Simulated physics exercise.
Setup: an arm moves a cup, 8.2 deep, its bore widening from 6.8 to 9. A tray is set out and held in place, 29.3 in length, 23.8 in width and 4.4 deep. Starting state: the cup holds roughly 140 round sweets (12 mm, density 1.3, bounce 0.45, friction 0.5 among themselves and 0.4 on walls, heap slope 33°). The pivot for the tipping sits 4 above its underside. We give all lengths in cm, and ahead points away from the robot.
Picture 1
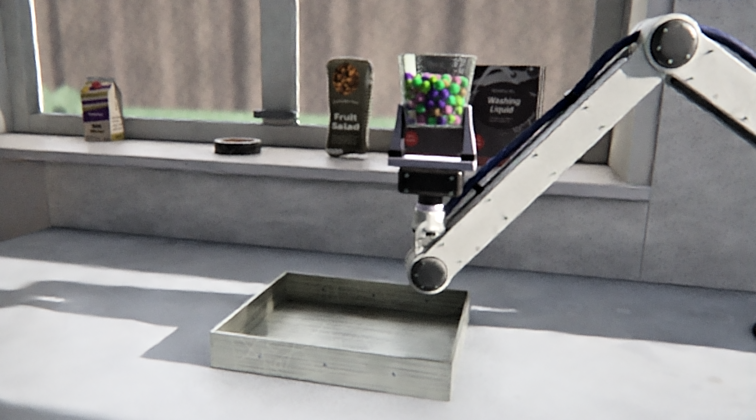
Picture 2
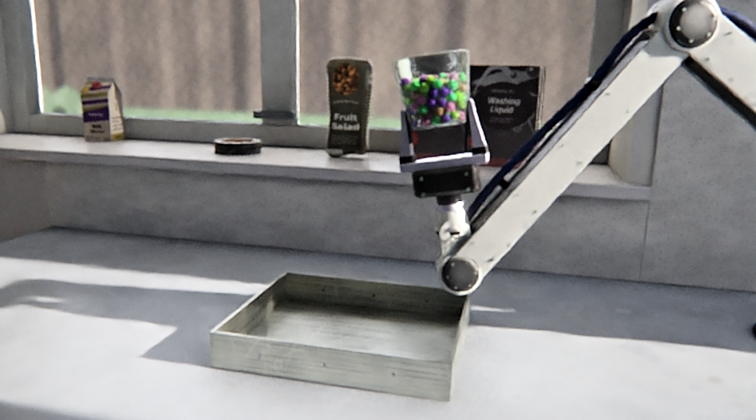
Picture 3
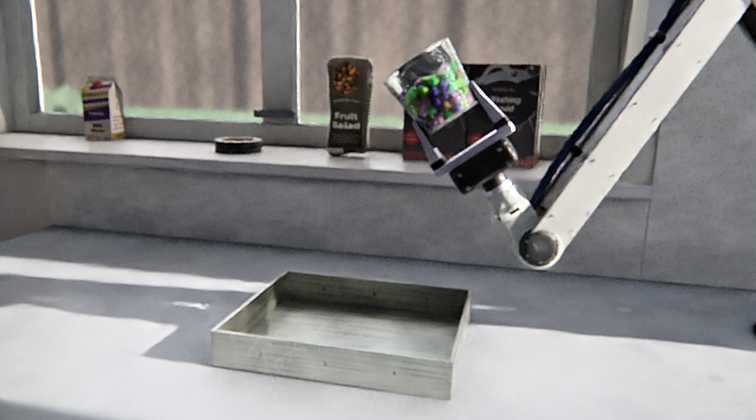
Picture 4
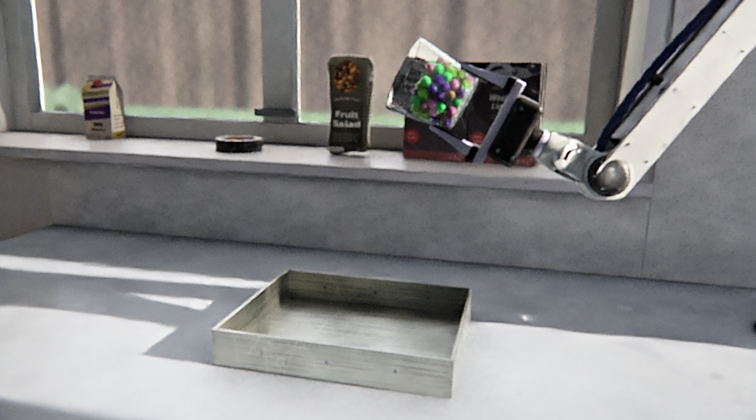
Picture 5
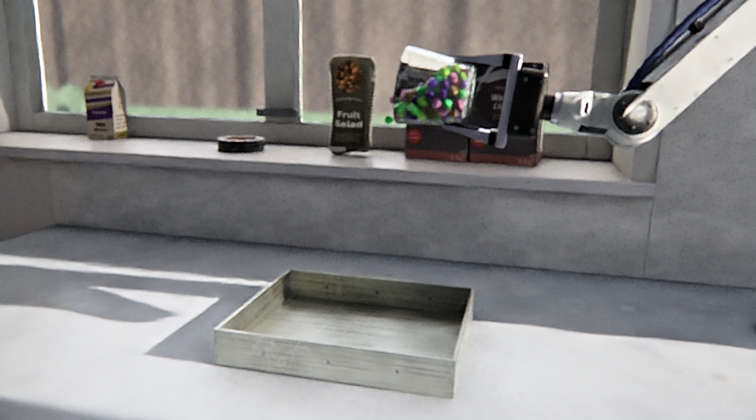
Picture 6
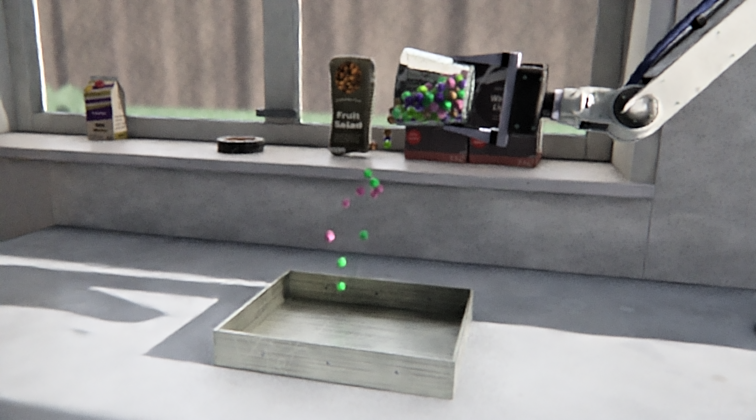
A white robotic arm at the right holds a clear cup of green, purple, pink and orange sweets, tips it leftward until it lies nearly level, and a few sweets drop toward a pale tray. The fixed view faces a sunlit grey counter and a windowsill. On the sill stand a small carton, a dark roll, a Fruit Salad pack and dark Washing Liquid boxes.
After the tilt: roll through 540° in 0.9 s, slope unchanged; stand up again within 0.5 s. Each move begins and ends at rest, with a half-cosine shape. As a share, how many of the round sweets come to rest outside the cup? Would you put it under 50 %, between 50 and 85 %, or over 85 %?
I would put it between 50 and 85 %.
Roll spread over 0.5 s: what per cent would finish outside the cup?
Then roughly 55 per cent.
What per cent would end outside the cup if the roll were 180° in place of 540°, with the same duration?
Estimate: Approx. 60 per cent.
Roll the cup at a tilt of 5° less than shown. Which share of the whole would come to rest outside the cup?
In that case I'd expect around 55 per cent.
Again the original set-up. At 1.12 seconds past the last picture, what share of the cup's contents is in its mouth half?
Near 40 per cent lies in the mouth half.
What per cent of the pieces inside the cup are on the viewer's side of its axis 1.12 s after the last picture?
It's close to 65 percent.
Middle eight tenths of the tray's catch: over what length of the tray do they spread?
I'd put it at around 18 cm.
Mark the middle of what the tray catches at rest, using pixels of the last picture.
The middle lies at roughly (315, 338).
Then, 0.56 s on, tipped 85°, highest piece 37 above the table; 74 in the cup, 46 in the tray, 1 on the table or floor, 23 in flight or on a rim.
Then, 1.12 s on, tipped 50°, highest piece 34 above the table; 99 in the tray, 43 in the cup, 1 on the table or floor, 1 in flight or on a rim.
Then, 1.60 s on, upright, highest piece 35 above the table; 100 in the tray, 43 in the cup, 1 on the table or floor.
Then, 2.30 s on, upright, highest piece 35 above the table; 100 in the tray, 43 in the cup, 1 on the table or floor.
In the end, 100 in the tray, 43 in the cup, 1 on the table or floor. That is 70 % outside the cup.
